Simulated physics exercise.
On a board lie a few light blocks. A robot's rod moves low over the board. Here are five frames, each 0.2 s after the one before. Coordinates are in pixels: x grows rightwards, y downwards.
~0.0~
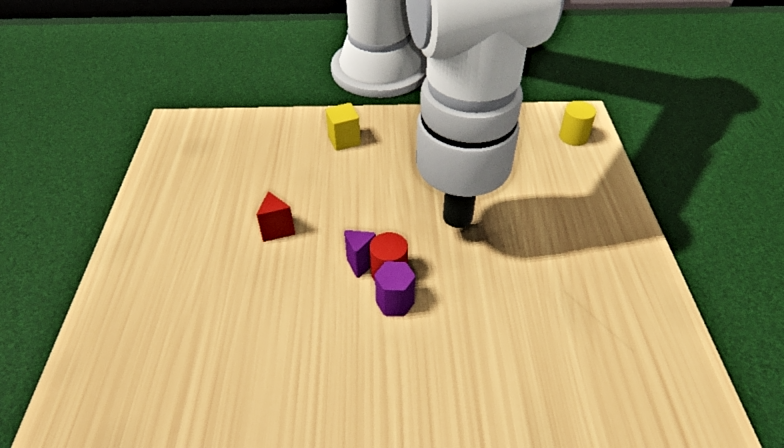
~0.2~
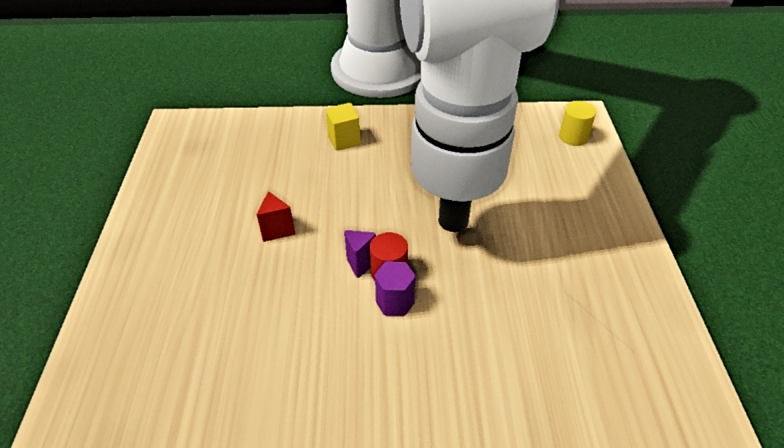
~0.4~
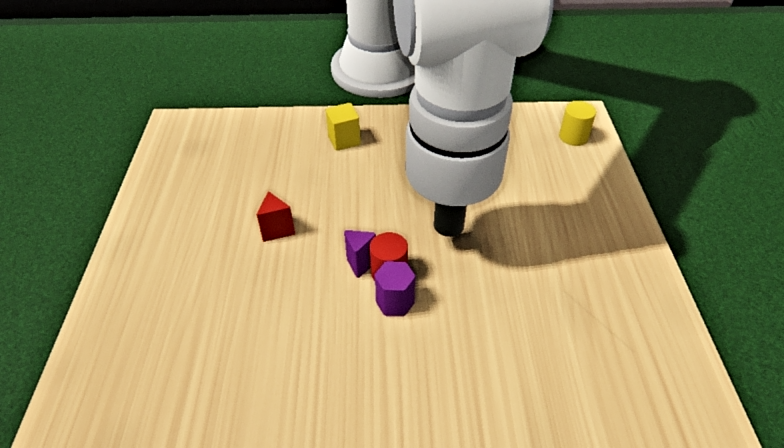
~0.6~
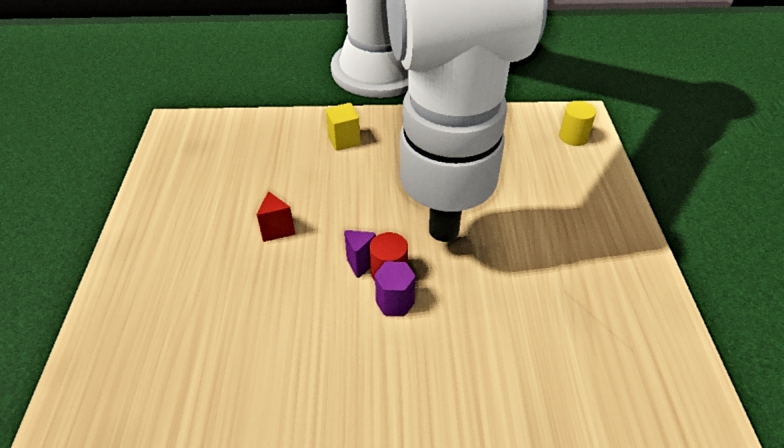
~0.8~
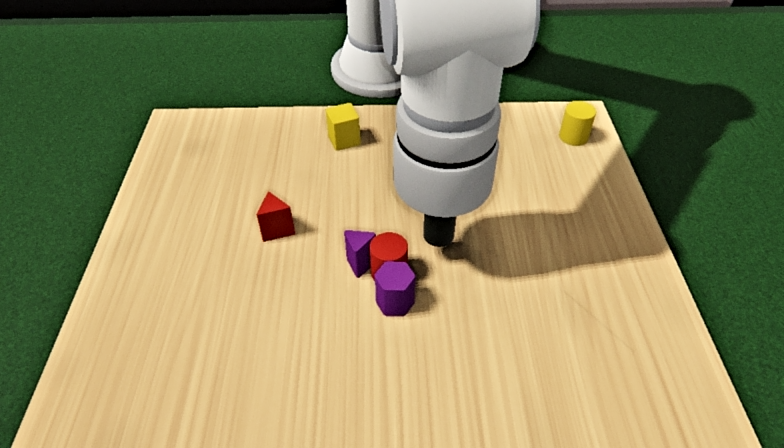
On a wooden board, a robot arm's black rod moves slightly left and nearer, touching no blocks.
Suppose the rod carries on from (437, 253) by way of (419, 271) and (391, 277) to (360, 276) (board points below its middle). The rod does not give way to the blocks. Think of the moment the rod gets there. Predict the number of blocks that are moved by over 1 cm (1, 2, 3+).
Blocks displaced: 2.
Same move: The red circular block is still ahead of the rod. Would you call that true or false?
The statement is correct.
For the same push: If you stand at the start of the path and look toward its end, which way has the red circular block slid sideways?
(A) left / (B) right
My pick is B.
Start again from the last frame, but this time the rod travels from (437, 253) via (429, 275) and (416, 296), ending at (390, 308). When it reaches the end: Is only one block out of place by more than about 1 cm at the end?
It seems so.
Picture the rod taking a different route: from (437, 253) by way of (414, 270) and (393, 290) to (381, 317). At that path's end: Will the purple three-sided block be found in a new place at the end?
That would be a yes.
The first path, step by step. Halfway along, rod (406, 259); purple three-sided block (348, 235); red circular block (370, 249).
At the end, rod (359, 259); purple three-sided block (327, 229), turned 40° clockwise; red circular block (322, 252); purple hexagon (392, 278), turned 15° anticlockwise.
